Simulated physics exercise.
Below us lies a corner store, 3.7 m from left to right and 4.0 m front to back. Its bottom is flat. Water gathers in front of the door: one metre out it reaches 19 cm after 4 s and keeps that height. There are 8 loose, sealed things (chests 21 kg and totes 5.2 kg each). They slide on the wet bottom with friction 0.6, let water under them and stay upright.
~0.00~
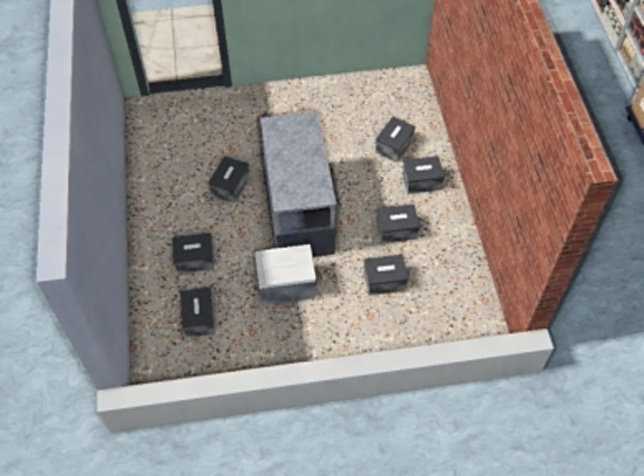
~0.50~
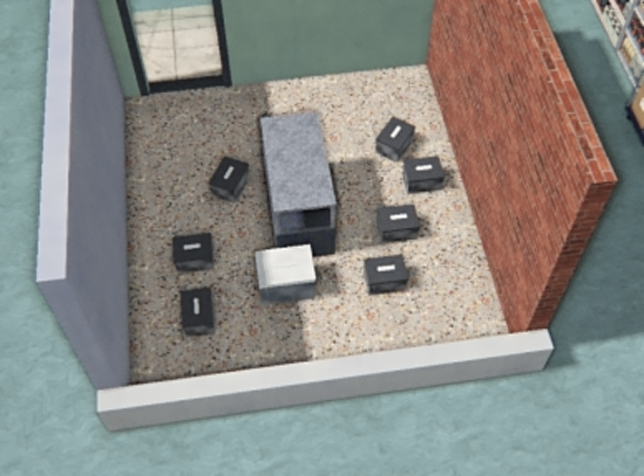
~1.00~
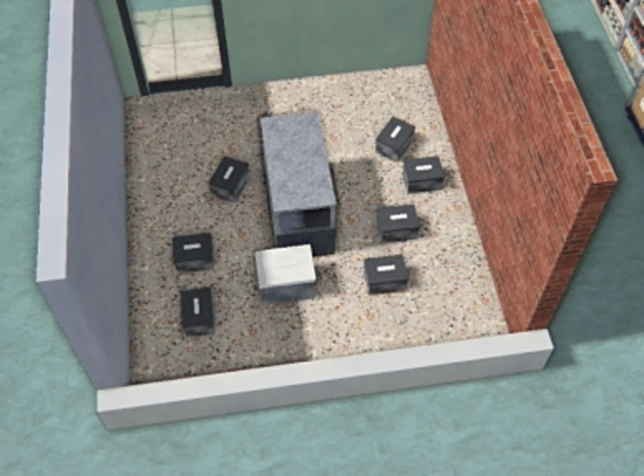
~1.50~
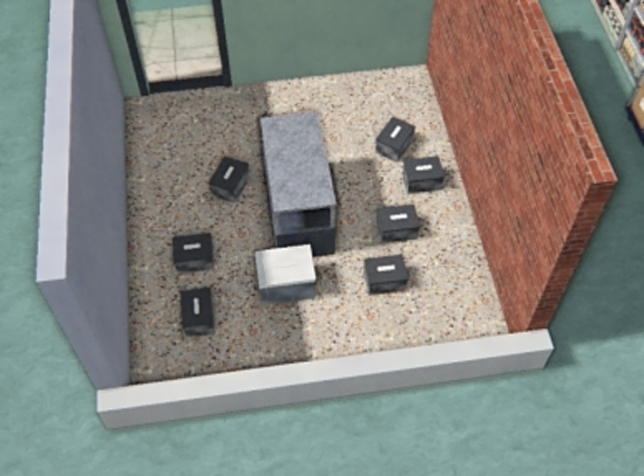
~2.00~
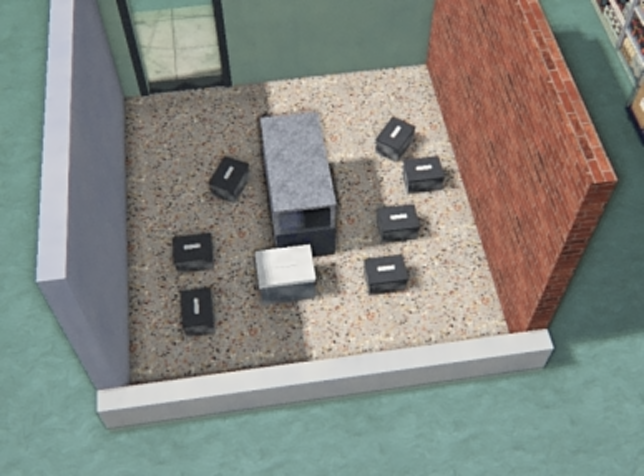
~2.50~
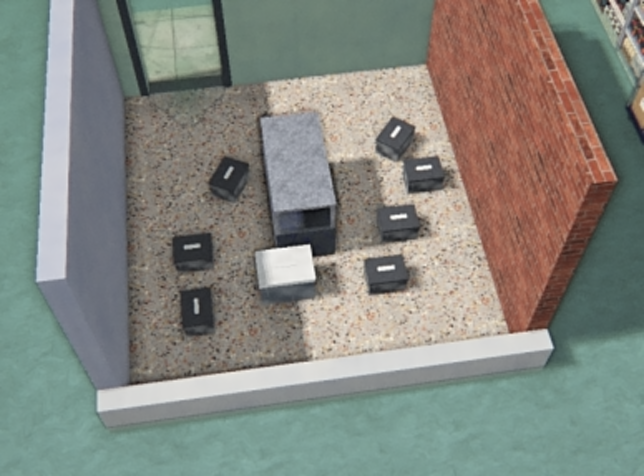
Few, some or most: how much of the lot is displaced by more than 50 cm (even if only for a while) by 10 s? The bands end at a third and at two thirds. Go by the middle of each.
Share: From one to two thirds.
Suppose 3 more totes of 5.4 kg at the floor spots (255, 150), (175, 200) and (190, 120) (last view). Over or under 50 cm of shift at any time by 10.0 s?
In that order: More, over, over.
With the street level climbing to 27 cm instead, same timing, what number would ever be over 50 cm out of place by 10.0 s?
In that case 7 of them.
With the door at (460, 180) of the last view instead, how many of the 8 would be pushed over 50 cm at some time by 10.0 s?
In that case 4 of them.
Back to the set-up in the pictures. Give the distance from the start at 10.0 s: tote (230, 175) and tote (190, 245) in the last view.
In turn: 150 cm, 120 cm.
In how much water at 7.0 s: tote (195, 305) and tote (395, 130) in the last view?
About 9 and 2 cm.
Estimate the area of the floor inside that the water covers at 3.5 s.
About 2.5 m2.
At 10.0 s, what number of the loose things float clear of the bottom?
I count 3.
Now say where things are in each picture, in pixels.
In the first frame, a chest at (285, 265), on the bottom; a tote at (229, 173) rests on the ground; water covers 0.0 m2; 0 of 8 have shifted.
In the second frame, a chest at (285, 265) rests on the ground; a tote at (229, 173) rests on the ground; water covers 0.0 m2; 0 of 8 have shifted.
In the third frame, a chest at (285, 265) rests on the ground; a tote at (229, 173), on the bottom; 0.0 m2 under water; 0 of 8 have shifted.
In the fourth frame, a chest at (285, 265) rests on the ground; a tote at (229, 173), on the bottom; 0.0 m2 under water; 0 of 8 have shifted.
In the fifth frame, a chest at (285, 265) rests on the ground; a tote at (229, 173) rests on the ground; 0.0 m2 under water; 0 of 8 have shifted.
In the sixth frame, a chest at (285, 265) rests on the ground; a tote at (229, 173) rests on the ground; 0.3 m2 under water; 0 of 8 have shifted.
After 3.5 s 0 of 8 are over 50 cm from their spots; 0 afloat.
After 4.5 s 0 of 8 are over 50 cm from their spots; 0 afloat.
After 7.0 s 3 of 8 are over 50 cm from their spots; 3 afloat.
After 10.0 s 3 of 8 are over 50 cm from their spots, and 3 have been at some point; 3 afloat.
